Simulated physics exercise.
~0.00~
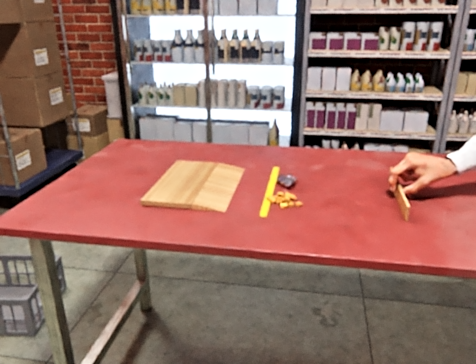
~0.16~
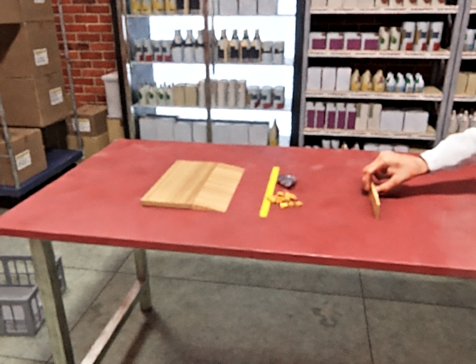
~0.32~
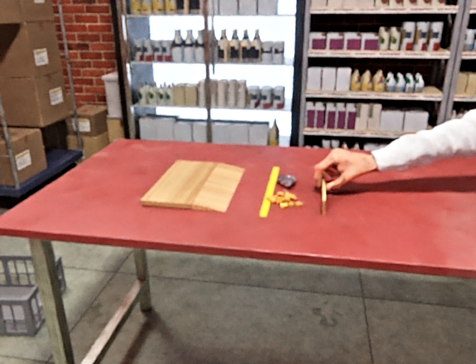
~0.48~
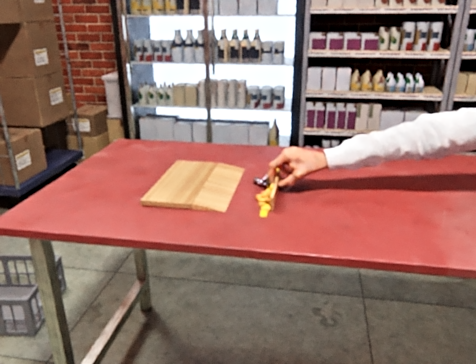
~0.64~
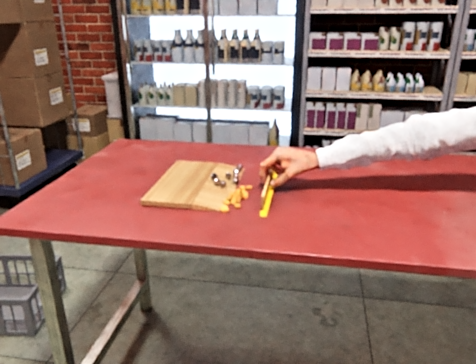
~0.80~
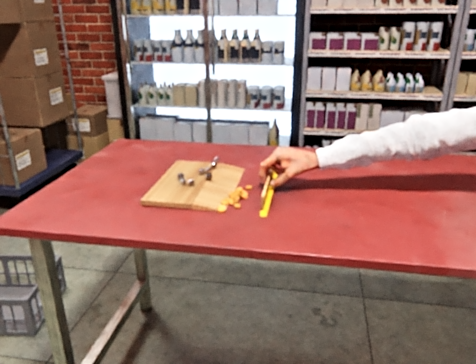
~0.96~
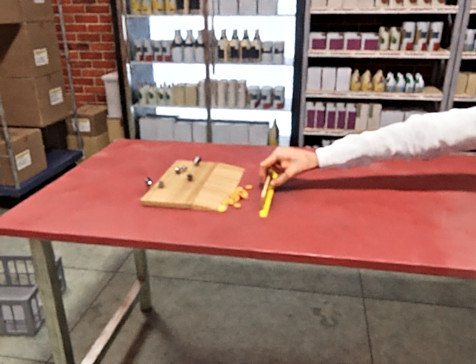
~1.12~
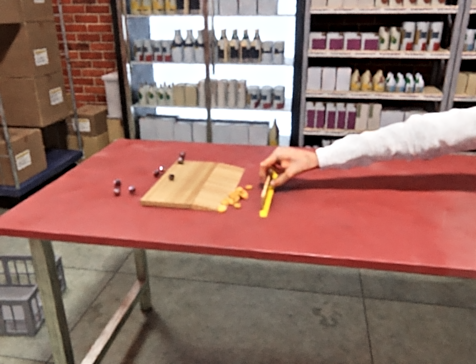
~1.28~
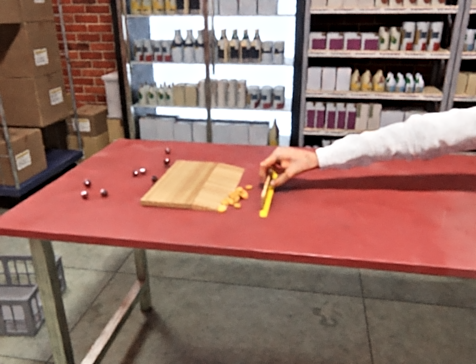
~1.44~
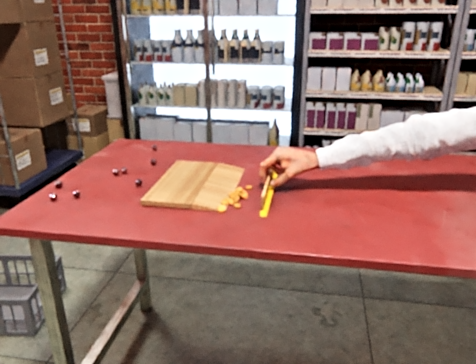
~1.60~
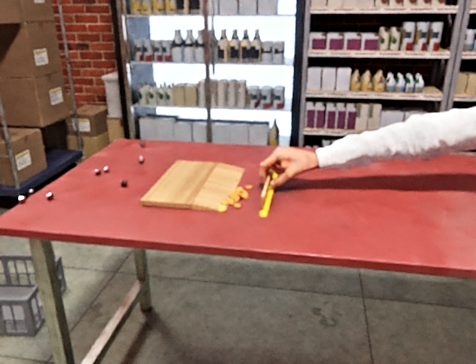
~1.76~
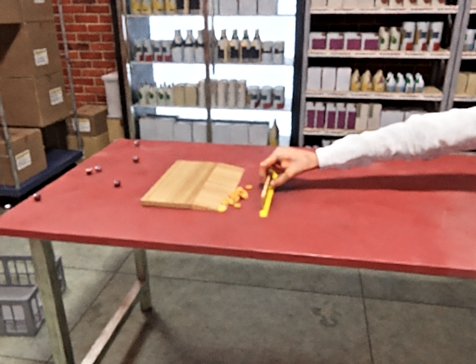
On a red table, a hand slides a wood strip left, scattering dark pieces beyond orange ones.
